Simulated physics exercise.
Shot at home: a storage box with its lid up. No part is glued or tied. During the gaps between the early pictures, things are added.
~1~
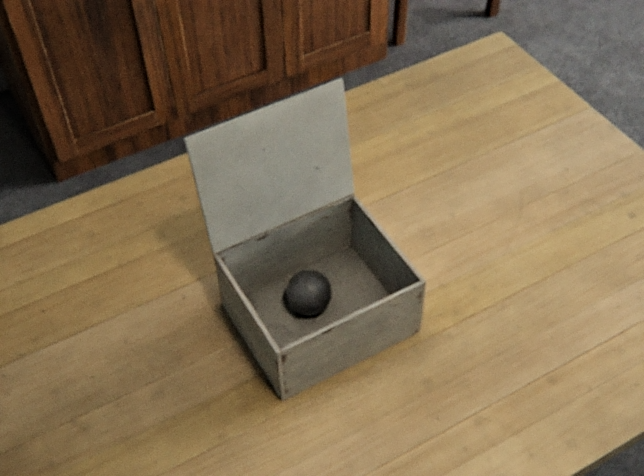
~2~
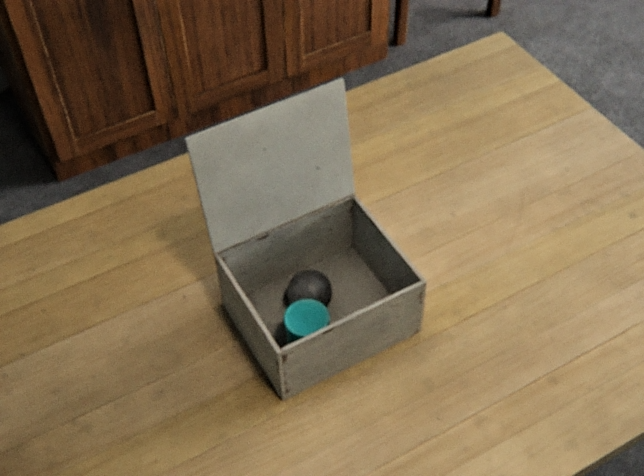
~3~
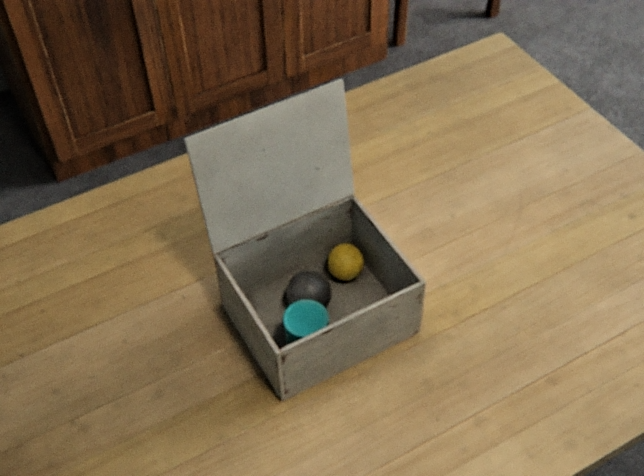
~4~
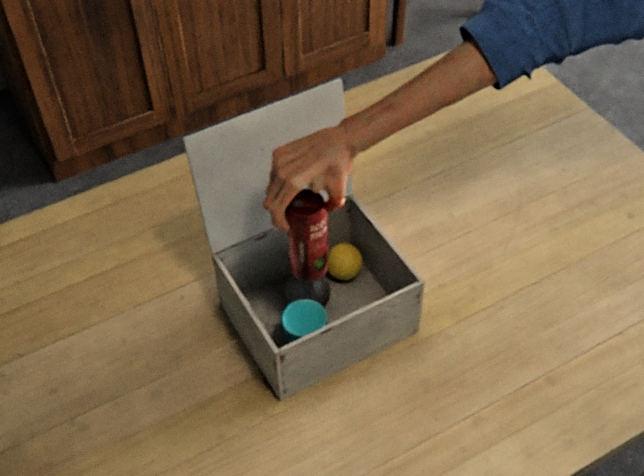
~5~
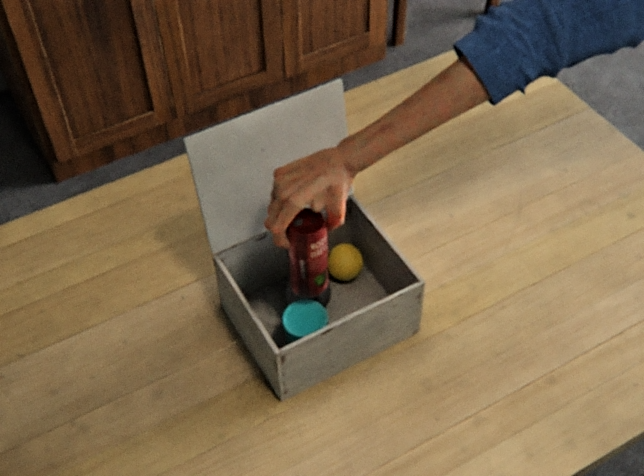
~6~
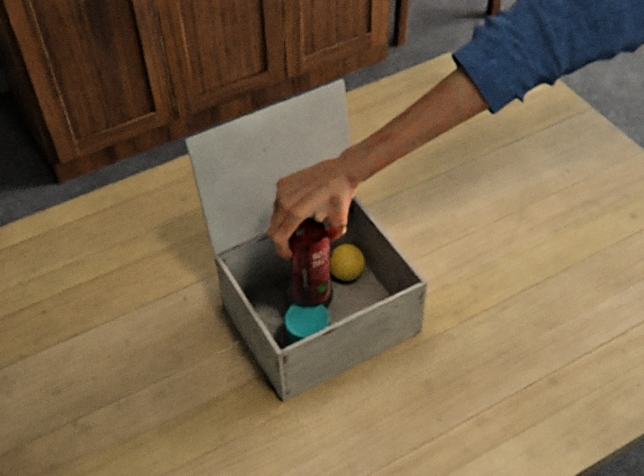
A hand lowers a red can into an open box holding a yellow lemon.
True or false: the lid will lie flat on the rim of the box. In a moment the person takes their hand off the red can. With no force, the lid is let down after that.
True.
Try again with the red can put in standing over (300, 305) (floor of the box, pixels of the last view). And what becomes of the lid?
Lid open.
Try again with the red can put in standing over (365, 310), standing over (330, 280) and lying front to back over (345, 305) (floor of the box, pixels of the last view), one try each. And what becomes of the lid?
At first it fails to shut, the second time it manages to shut, and the third time it manages to shut.
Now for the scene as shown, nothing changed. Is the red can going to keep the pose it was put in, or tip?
After all that, it finishes out of line.
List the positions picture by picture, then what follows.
In the first picture, the last thing is not in view yet; grey ball (309, 293).
In the second picture, the last thing is not in view yet.
In the third picture, the last thing is not in view yet.
The fourth picture shows coming down; red can (307, 239).
The fifth picture shows coming down; red can (308, 255); yellow lemon (345, 262).
The sixth picture shows in place under the hand; red can (310, 264).
Then, 0.50 s later than the last frame, red can on its side near (337, 267); grey ball moved a little.
Then, 1.10 s later than the last frame, lid starting down; red can tilted by 64° near (342, 279); grey ball moved about its own width; yellow lemon moved a little.
Then, 1.60 s later than the last frame, lid 58° above the rim; red can tilted by 64° near (342, 279); grey ball moved about its own width; yellow lemon moved a little.
Then, 2.00 s later than the last frame, lid 21° above the rim; red can tilted by 64° near (342, 279); grey ball moved about its own width; yellow lemon moved a little.
When it is over, lid shut; lying over in the box, red can; moved from the start, grey ball; the other 2 as before. End places, in pixels of the last picture, red can near (342, 279).
